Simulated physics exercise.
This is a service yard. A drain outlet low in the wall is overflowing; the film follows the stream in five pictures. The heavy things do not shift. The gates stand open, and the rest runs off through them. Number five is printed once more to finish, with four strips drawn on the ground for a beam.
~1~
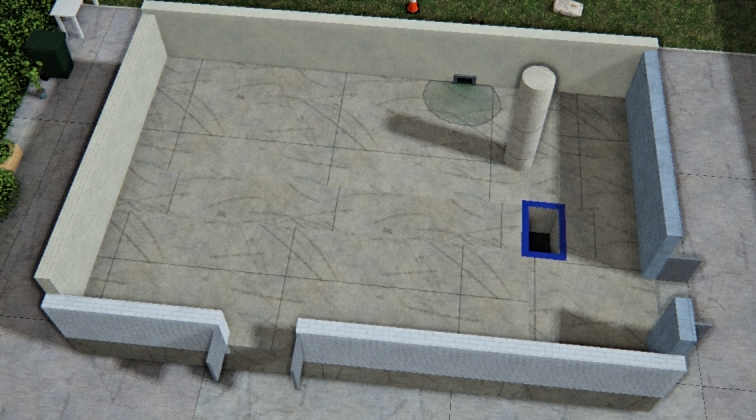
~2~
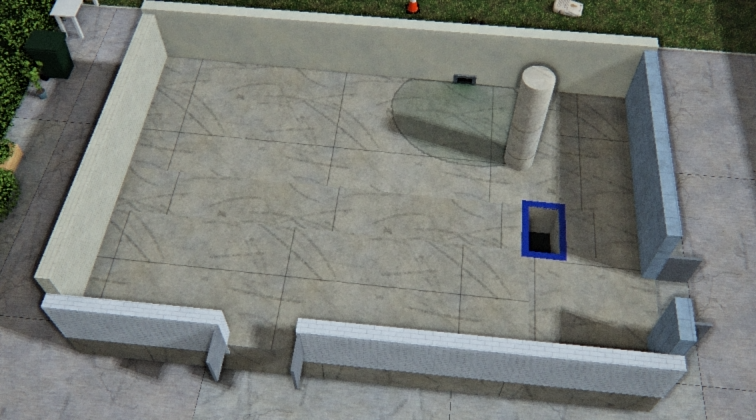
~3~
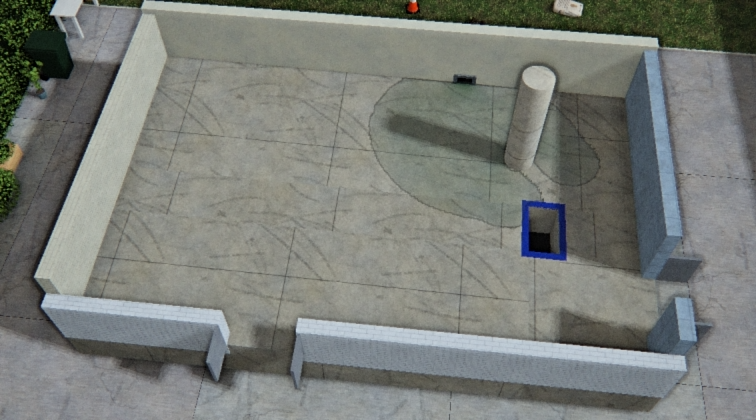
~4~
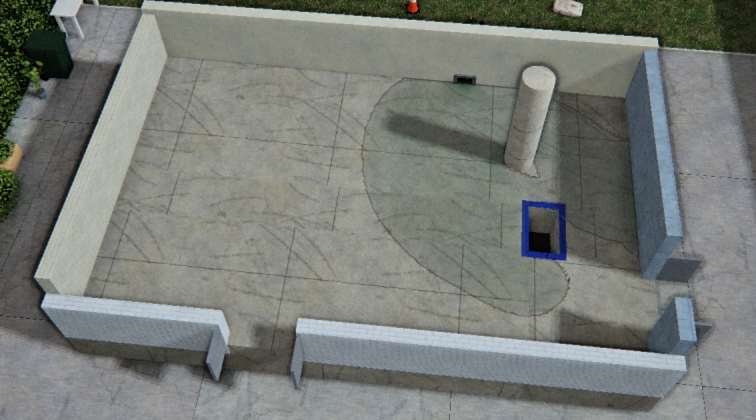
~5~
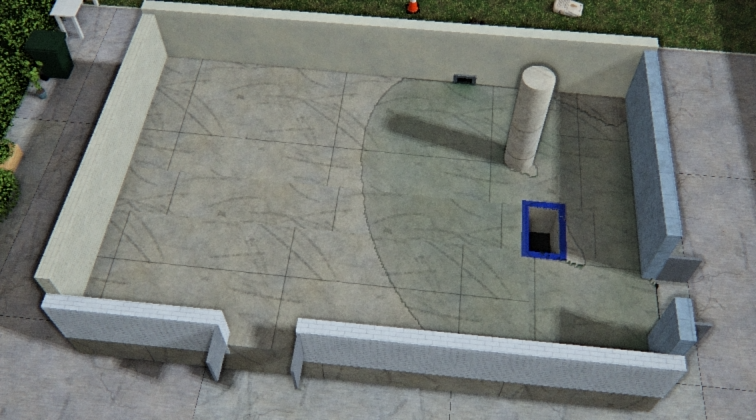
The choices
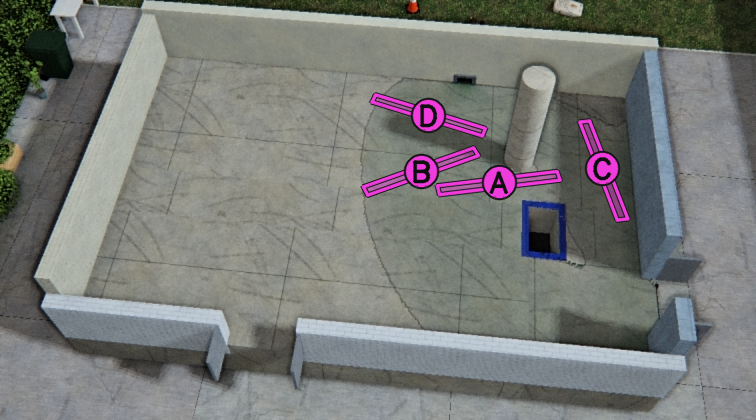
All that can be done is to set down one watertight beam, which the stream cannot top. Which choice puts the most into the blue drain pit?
Place C does it best.
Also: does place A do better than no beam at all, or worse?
Worse.
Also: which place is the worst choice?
A.
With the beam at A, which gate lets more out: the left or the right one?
More leaves on the right.
In magenta, A from (438, 190) to (558, 175); B from (365, 191) to (476, 151); C from (584, 121) to (622, 219); D from (373, 98) to (483, 132).
With A, about 7 % of the stream goes into the blue drain pit, about 93 % out by the gates.
With B, about 18 % of the stream goes into the blue drain pit, about 82 % out by the gates.
With C, about 25 % of the stream goes into the blue drain pit, about 75 % out by the gates.
With D, about 16 % of the stream goes into the blue drain pit, about 83 % out by the gates.
